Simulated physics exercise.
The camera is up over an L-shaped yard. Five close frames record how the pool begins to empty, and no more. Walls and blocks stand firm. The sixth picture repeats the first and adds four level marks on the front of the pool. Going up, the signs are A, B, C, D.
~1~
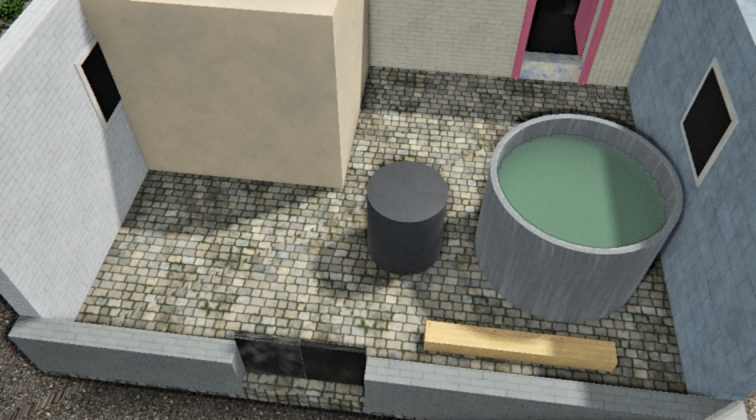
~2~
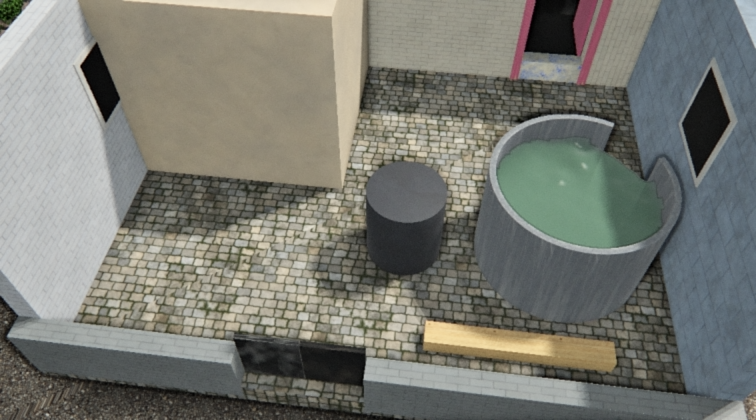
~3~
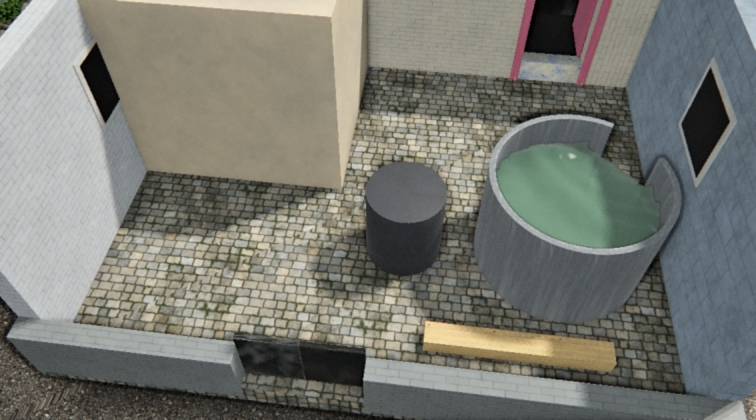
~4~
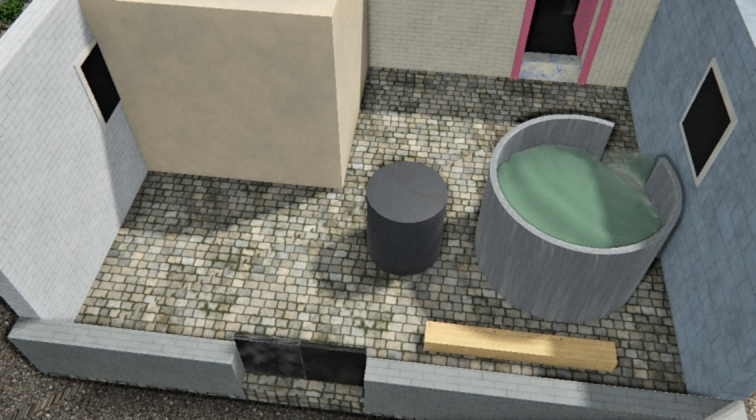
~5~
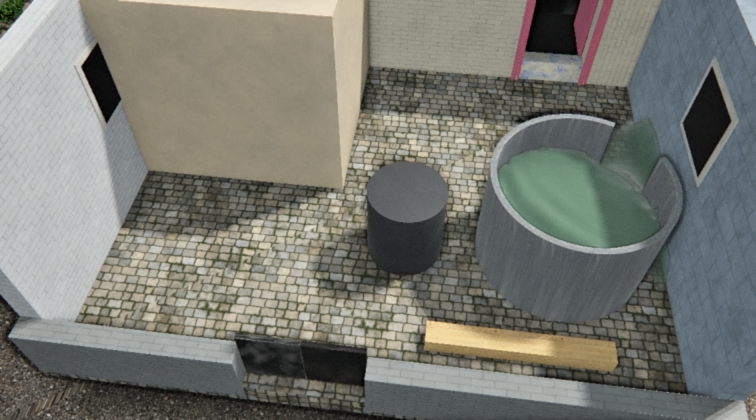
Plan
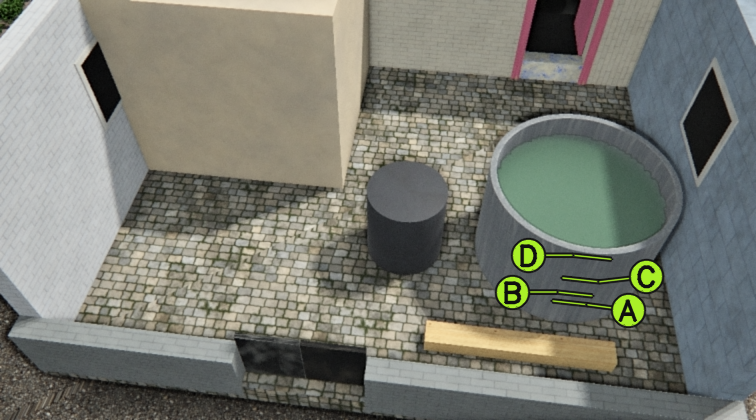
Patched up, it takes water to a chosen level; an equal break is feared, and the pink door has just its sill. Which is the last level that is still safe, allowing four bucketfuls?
C is the one.
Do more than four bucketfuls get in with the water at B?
No.
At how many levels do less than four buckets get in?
Three of the four.
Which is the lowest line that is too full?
Here it is line D.
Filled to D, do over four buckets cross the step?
Yes, that goes wrong.
On the marked copy, A at (570, 302); B at (574, 293); C at (580, 279); D at (591, 257); from the bottom up A, B, C, D.
With A, nothing gets over.
With B, nothing gets over.
With C, a bucket or two gets in.
With D, about 12 bucketfuls get in.
